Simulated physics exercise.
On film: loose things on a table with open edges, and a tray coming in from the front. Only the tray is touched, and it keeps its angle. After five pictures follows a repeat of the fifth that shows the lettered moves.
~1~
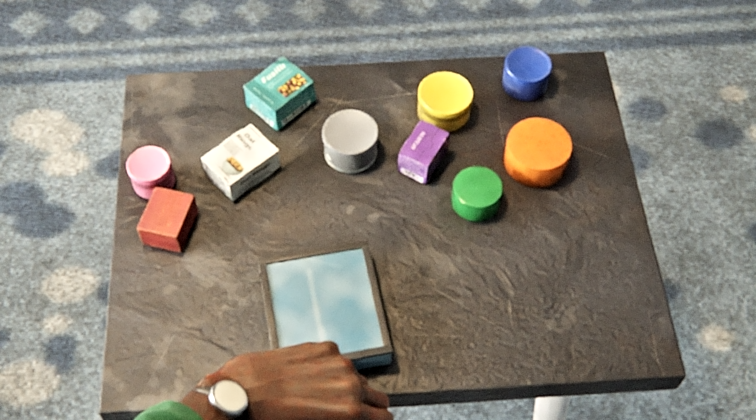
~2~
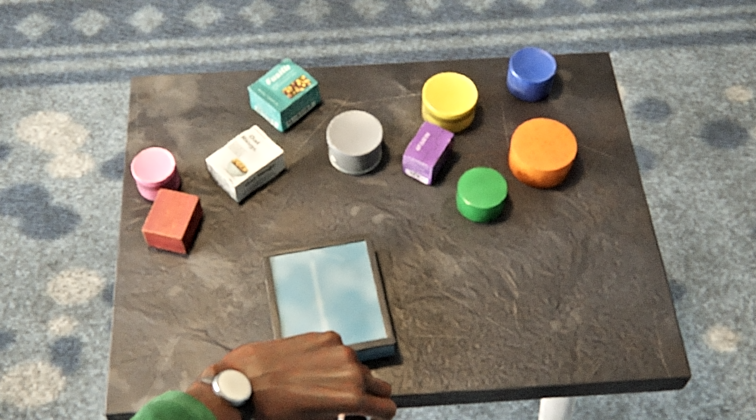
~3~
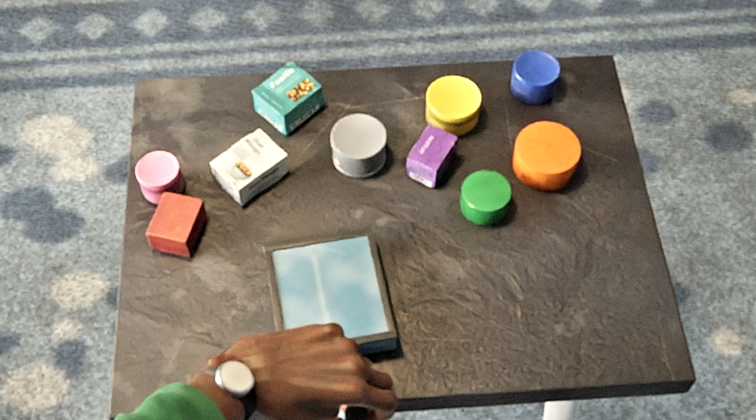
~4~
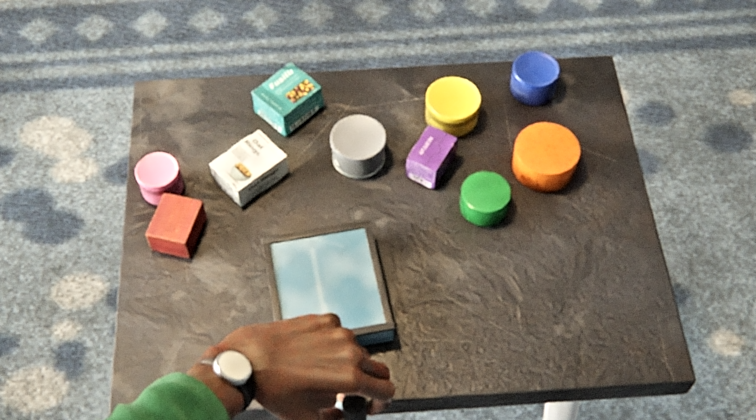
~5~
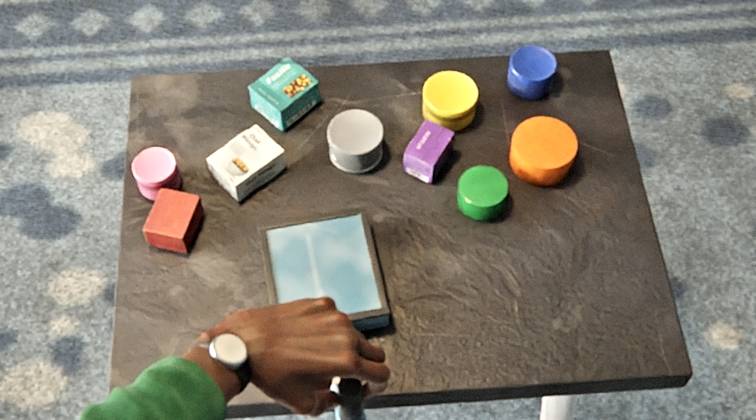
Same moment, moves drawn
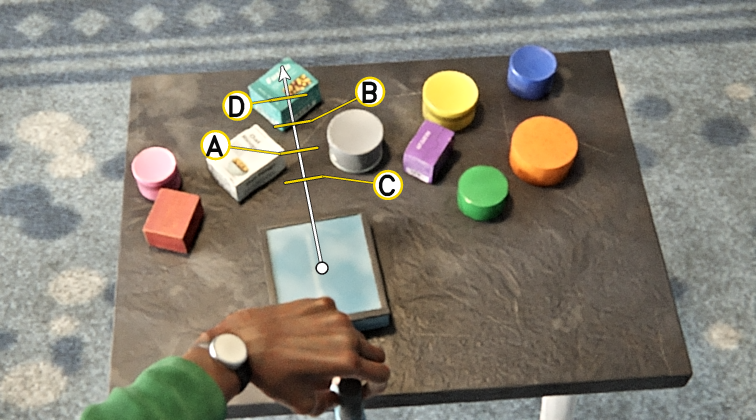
A hand in a green sleeve and wristwatch held the near edge of a blue tray on a dark table and slowly pushed it a little inward, while the colourful tubs and small boxes stayed put.
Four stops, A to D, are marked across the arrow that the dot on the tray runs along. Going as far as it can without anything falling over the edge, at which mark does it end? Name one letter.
B is the last safe stop.
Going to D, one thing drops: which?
It is the turquoise packet.
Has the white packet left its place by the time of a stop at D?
By then, yes.
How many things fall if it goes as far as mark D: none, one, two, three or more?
By then, one.
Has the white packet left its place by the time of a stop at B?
By then, yes.
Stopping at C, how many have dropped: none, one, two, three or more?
By then, none.
On the marked copy, A at (299, 151); B at (294, 124); C at (304, 180); D at (289, 98); the arrow from (322, 268) to (282, 67); the white dot at (322, 268).
Following B. Soon after the start, tray (312, 220); white packet (245, 160); pink tub (157, 174).
Later, tray (301, 168); grey tin (363, 99); white packet (225, 120).
In the end, tray (295, 133); turquoise packet (285, 69); grey tin (366, 96); nothing has fallen.
As for the rest, A is safe but short; C is safe but short; D drops the turquoise packet.
